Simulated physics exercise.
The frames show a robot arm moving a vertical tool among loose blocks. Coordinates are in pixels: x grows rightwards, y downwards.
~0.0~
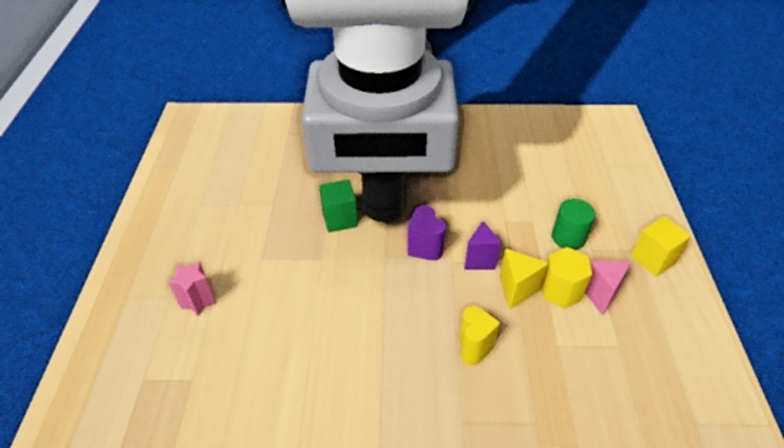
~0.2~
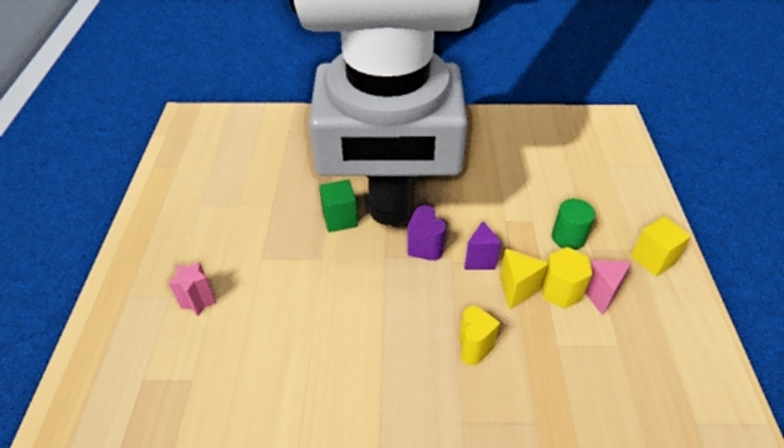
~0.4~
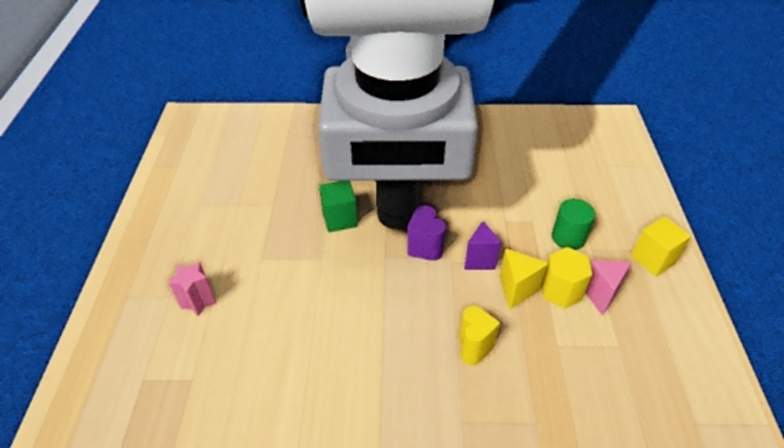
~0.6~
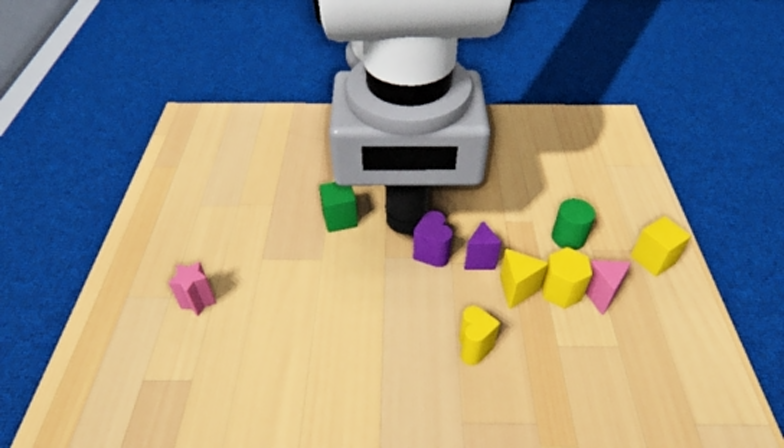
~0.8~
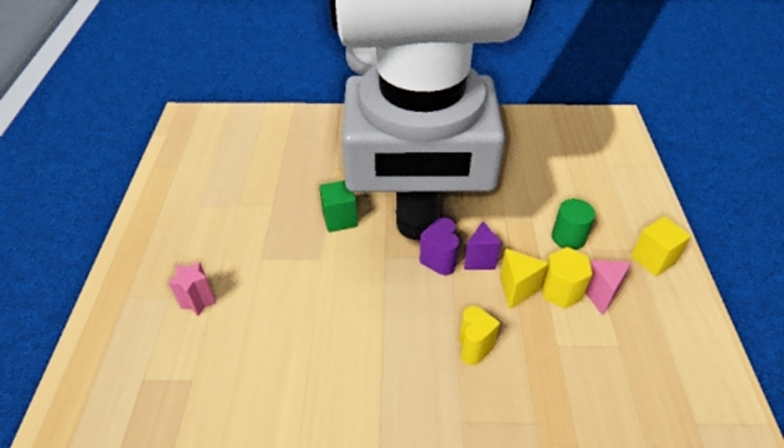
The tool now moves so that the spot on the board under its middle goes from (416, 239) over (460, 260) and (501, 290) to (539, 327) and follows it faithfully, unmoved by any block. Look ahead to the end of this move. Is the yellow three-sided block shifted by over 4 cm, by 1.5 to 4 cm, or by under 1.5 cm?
It ends farther than 4 cm from its spot.
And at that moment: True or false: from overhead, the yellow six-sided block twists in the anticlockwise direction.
That is true.
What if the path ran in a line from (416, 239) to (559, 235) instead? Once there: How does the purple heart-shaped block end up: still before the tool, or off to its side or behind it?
The tool loses it on the way.
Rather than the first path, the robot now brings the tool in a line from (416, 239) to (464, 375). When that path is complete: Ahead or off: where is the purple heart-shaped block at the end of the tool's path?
I believe the purple heart-shaped block loses its place ahead of the tool and slips off.
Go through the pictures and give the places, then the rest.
Tip of the tool (383, 209), middles of tops, green square block (337, 191), purple heart-shaped block (426, 221), purple three-sided block (484, 235), yellow three-sided block (523, 264), yellow six-sided block (571, 264), in the first picture.
Tool (389, 212), nothing pushed, in the second picture.
Tool (397, 216), nothing pushed, in the third picture.
Tool (406, 221), purple heart-shaped block (434, 226), in the fourth picture.
Tool (417, 226), green square block (337, 191), purple heart-shaped block (442, 233), purple three-sided block (484, 235), yellow three-sided block (523, 264), yellow six-sided block (571, 264), in the fifth picture.
What follows on the original path. One third of the way, tool (463, 248); purple heart-shaped block (479, 263), turned 45° clockwise; purple three-sided block (506, 244), turned 70° anticlockwise; yellow three-sided block (529, 268), turned 15° clockwise.
Two thirds of the way, tool (505, 277); purple heart-shaped block (508, 296), turned 70° clockwise; purple three-sided block (540, 254); yellow three-sided block (549, 280), turned 55° clockwise; yellow six-sided block (577, 266), turned 15° anticlockwise.
At the end, tool (543, 315); green square block unmoved; purple heart-shaped block (521, 326), turned 105° clockwise; purple three-sided block (546, 258), turned 185° anticlockwise; yellow three-sided block (588, 305); yellow six-sided block (581, 267), turned 30° anticlockwise.
